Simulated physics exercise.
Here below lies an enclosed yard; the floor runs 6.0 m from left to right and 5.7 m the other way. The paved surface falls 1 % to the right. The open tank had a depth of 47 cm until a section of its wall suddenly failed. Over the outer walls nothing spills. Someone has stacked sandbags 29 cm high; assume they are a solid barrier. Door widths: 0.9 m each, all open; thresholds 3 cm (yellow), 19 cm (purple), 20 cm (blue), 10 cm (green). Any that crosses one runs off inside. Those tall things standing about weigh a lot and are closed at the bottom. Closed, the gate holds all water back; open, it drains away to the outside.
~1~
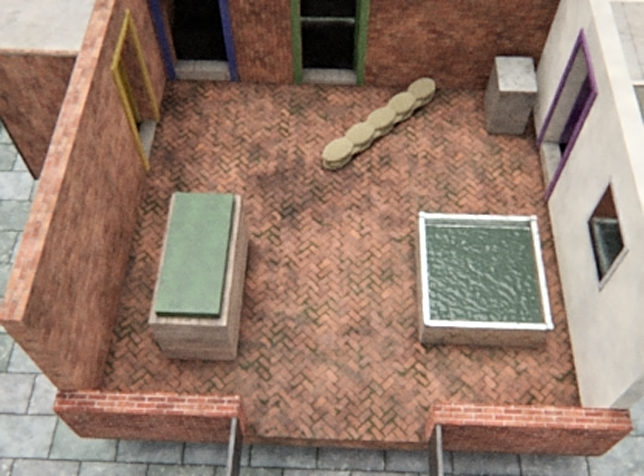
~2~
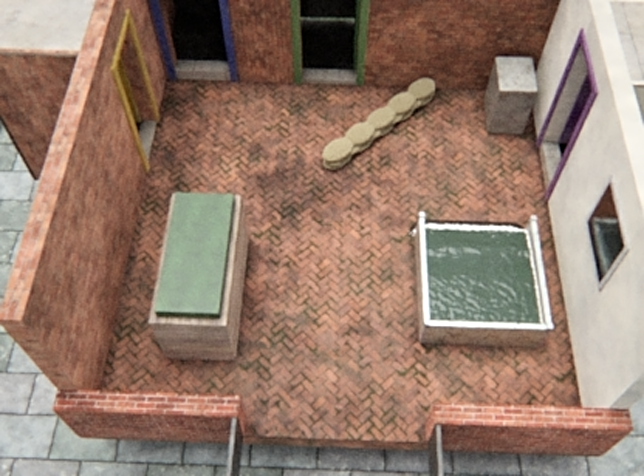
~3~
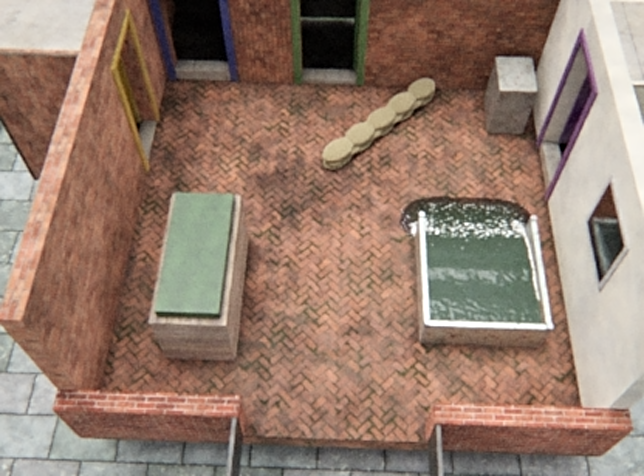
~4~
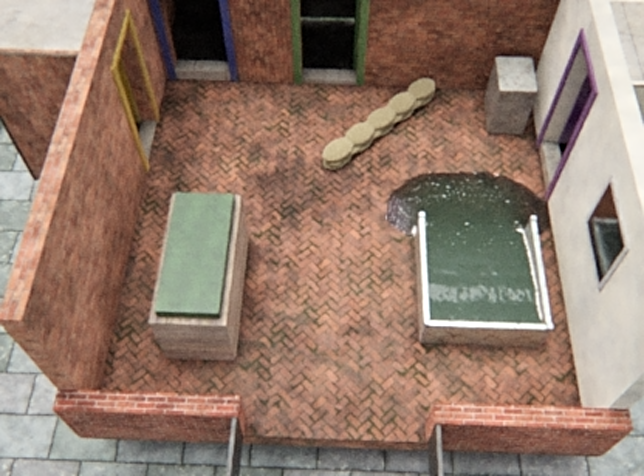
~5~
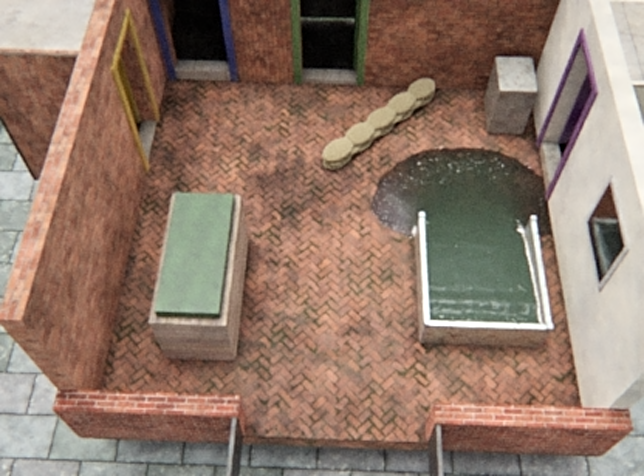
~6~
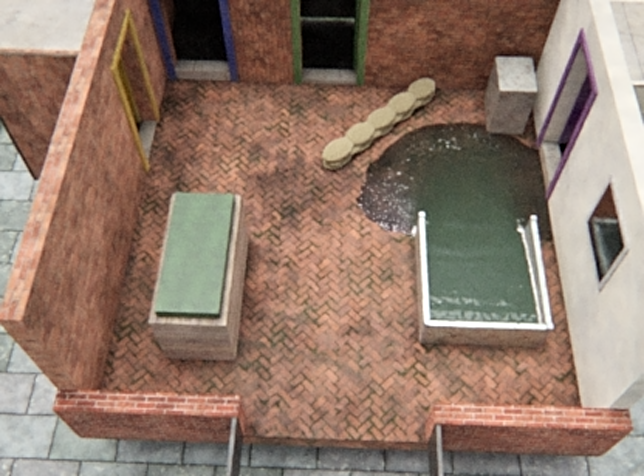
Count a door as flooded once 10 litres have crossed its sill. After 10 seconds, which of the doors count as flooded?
Yellow door: Not flooded; purple door: Not flooded; blue door: Not flooded; green door: Not flooded.
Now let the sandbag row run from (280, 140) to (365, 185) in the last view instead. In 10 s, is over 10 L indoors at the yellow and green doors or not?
Checking the limit, yellow is too much, green is fine.
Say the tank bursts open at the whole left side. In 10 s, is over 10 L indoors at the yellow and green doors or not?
Door yellow goes beyond, door green stays within.
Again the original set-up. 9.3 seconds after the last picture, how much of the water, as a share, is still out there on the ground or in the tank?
Share still there: About 90 %.
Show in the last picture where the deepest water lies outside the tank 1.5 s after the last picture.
Look around (529, 101).
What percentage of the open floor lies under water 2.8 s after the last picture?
I'd guess around 25 %.
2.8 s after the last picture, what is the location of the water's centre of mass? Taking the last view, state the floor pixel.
Near (464, 167).
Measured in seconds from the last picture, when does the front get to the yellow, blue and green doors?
Yellow 7.0 s, blue not in the 10 s, green not in the 10 s.
Then, 0.7 s after the last picture water covers 20 % of the floor and is deepest (26 cm) near (450, 90); yellow door not reached, purple door 13 cm at the sill, 0 L in, blue door not reached, green door not reached.
Then, 1.5 s after the last picture water covers 20 % of the floor and is deepest (39 cm) near (529, 101); yellow door not reached, purple door 15 cm at the sill, 0 L in, blue door not reached, green door not reached.
Then, 2.8 s after the last picture water covers 25 % of the floor and is deepest (22 cm) near (483, 91); yellow door not reached, purple door 18 cm at the sill, 1 L in, blue door not reached, green door not reached.
Then, 5.3 s after the last picture water covers 50 % of the floor and is deepest (16 cm) near (582, 428); yellow door not reached, purple door 10 cm at the sill, 1 L in, blue door not reached, green door not reached.
Then, 9.3 s after the last picture water covers 70 % of the floor and is deepest (10 cm) near (512, 143); yellow door 1 cm at the sill, 0 L in, purple door 8 cm at the sill, 1 L in, blue door not reached, green door not reached.
